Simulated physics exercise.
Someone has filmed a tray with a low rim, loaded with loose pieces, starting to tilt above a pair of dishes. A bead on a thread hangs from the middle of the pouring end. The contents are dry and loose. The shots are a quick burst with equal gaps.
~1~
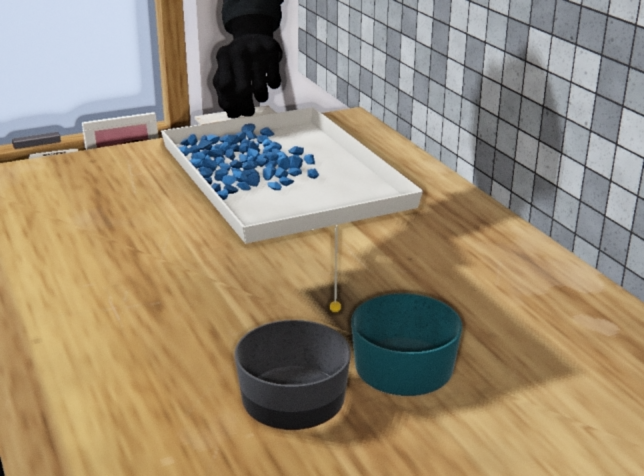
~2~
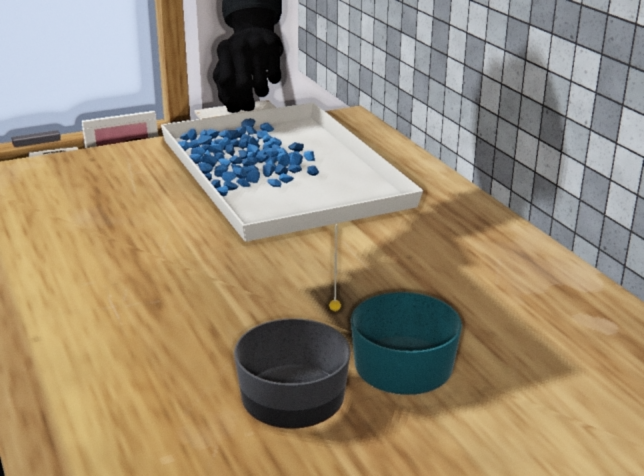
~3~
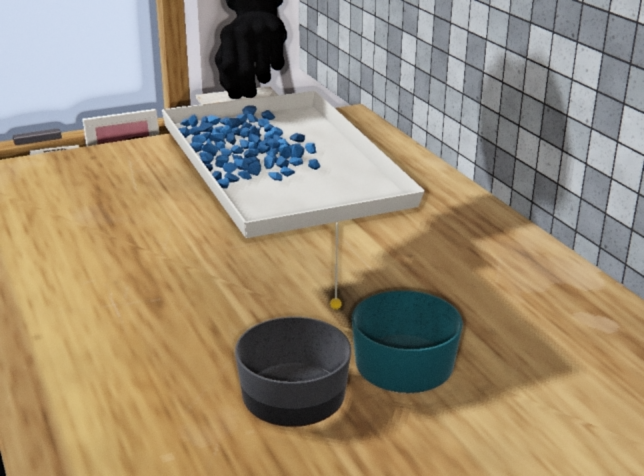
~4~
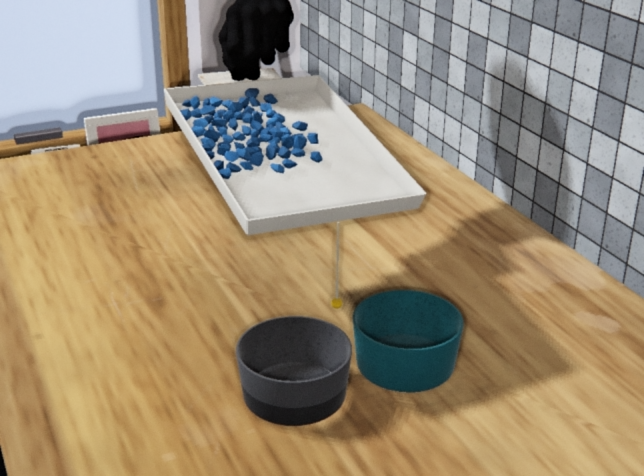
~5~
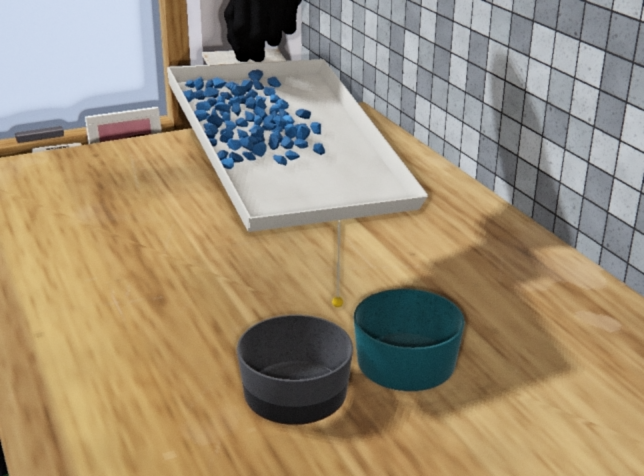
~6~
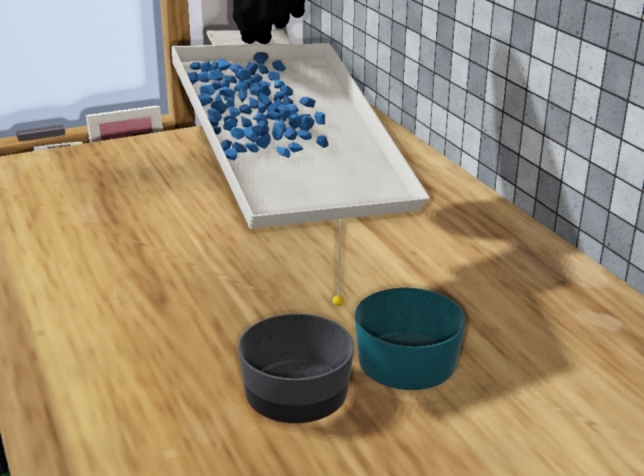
In this clip, a black-gloved hand raises the far end of a white tray holding blue stones, tilting it gradually steeper toward the viewer, while a dark gray dish and a teal dish sit on the wooden table below.
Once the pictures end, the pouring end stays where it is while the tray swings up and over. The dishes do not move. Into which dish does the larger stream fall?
The right-hand one ends fuller.
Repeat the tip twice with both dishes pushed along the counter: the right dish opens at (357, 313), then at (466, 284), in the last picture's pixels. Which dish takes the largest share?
At the first place the dish on the right, at the second the left-hand dish.
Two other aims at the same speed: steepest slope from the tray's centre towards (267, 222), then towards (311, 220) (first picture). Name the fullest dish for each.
The first try: The left-hand dish. The second: The dish on the left.
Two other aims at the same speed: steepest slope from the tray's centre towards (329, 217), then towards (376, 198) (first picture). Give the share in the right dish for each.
Roughly 20 per cent, and 70 per cent.
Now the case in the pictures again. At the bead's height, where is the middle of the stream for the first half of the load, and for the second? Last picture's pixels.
Around (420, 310) and then (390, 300).
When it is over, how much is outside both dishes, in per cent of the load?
Some 30 per cent.
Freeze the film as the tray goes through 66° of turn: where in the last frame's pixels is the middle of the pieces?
At about (372, 198).
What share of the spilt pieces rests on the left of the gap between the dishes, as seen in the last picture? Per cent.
Near 20 %.
Just after the last frame, tray tipped steeply; the larger part on the tray; about a tenth in the air.
A moment on, tray tipped past a quarter turn; roughly a third on the tray; just a few in the left dish; roughly a third in the right dish; roughly a quarter outside both; about a tenth in the air.
Further on, tray tipped past a quarter turn; about a tenth in the left dish; roughly two thirds in the right dish; roughly a third outside both.
When it is over, tray tipped past a quarter turn; about a tenth in the left dish; roughly two thirds in the right dish; roughly a third outside both.
